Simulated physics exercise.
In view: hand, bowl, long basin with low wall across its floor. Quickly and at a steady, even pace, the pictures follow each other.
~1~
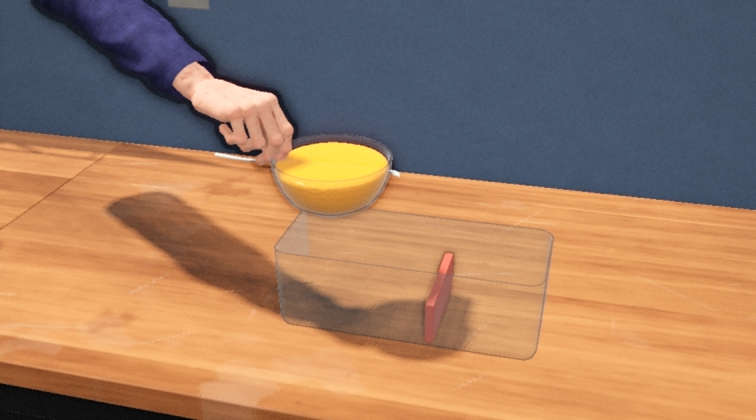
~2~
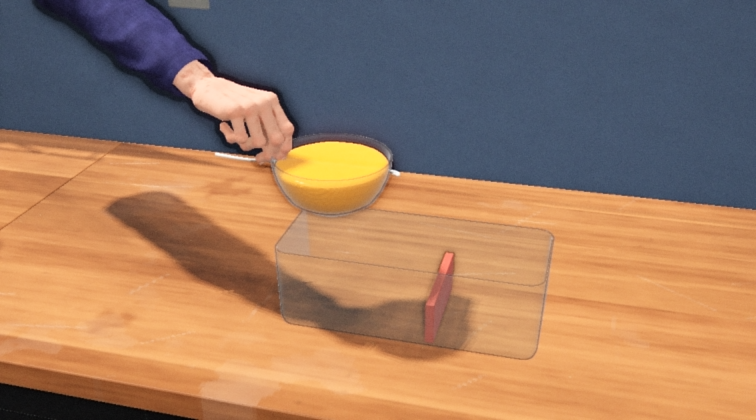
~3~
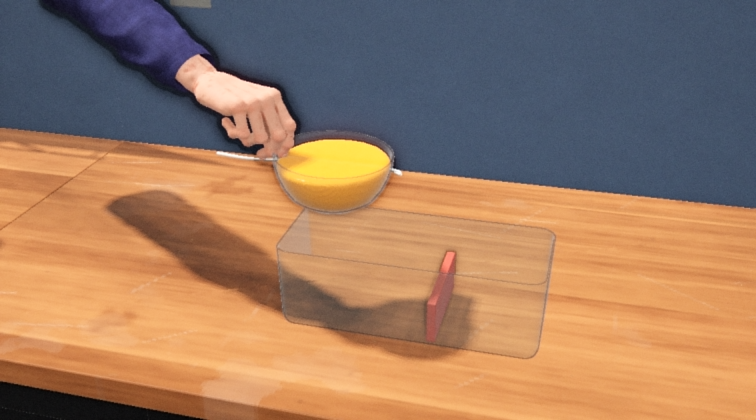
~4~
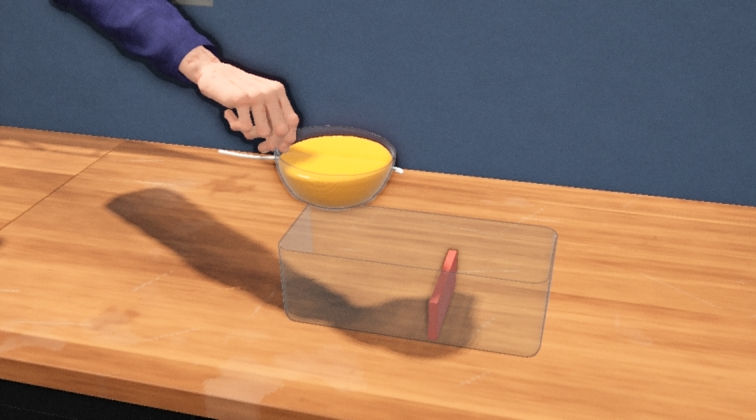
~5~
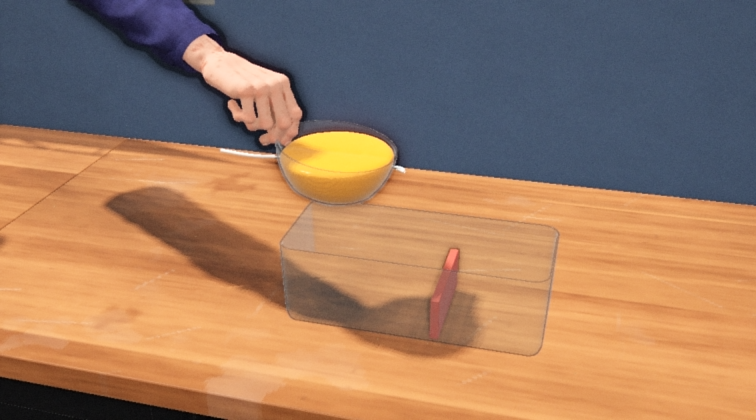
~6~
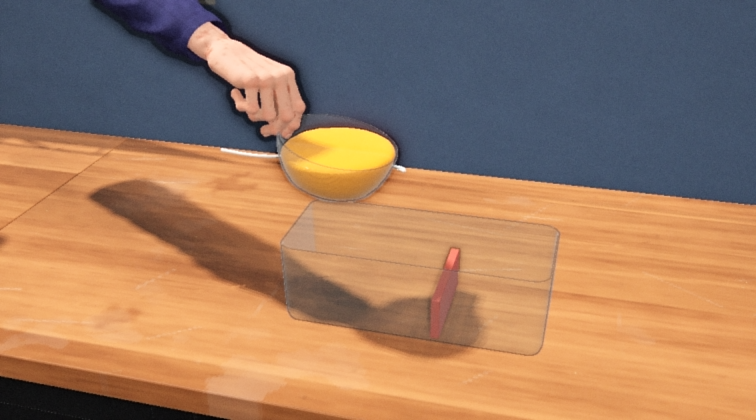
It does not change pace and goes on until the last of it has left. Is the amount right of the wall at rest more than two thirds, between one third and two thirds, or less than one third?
Most likely beyond two thirds will rest right of the wall.
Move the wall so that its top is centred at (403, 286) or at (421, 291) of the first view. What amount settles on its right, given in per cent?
You'd get roughly 90 per cent the first time and roughly 85 per cent the second.
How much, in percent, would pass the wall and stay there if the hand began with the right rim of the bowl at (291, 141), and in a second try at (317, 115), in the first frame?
Estimate, first then second: 5 per cent and 5 per cent.
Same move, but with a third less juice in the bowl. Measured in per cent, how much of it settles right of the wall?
Some 90 parts in a hundred, give or take.
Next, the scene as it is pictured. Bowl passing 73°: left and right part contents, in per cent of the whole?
Left: 5 %. Right: 15 %.
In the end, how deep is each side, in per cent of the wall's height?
Left part: 0 per cent, right part: 60 per cent.
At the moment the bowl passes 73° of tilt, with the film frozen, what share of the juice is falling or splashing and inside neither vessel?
Around 45 in a hundred.
A moment on, the bowl is tipped part way and 36 per cent is still to pour, 7 is left of the wall and 13 right of it.
Next, the bowl is tipped right over and 0 per cent is still to pour, 9 is left of the wall and 85 right of it.
Then the bowl is tipped right over and 0 per cent is still to pour, 10 is left of the wall and 89 right of it.
Later the bowl is tipped right over and 0 per cent is still to pour, 10 is left of the wall and 89 right of it.
In the end 10 per cent lies left of the wall, 89 right of it and 1 outside.
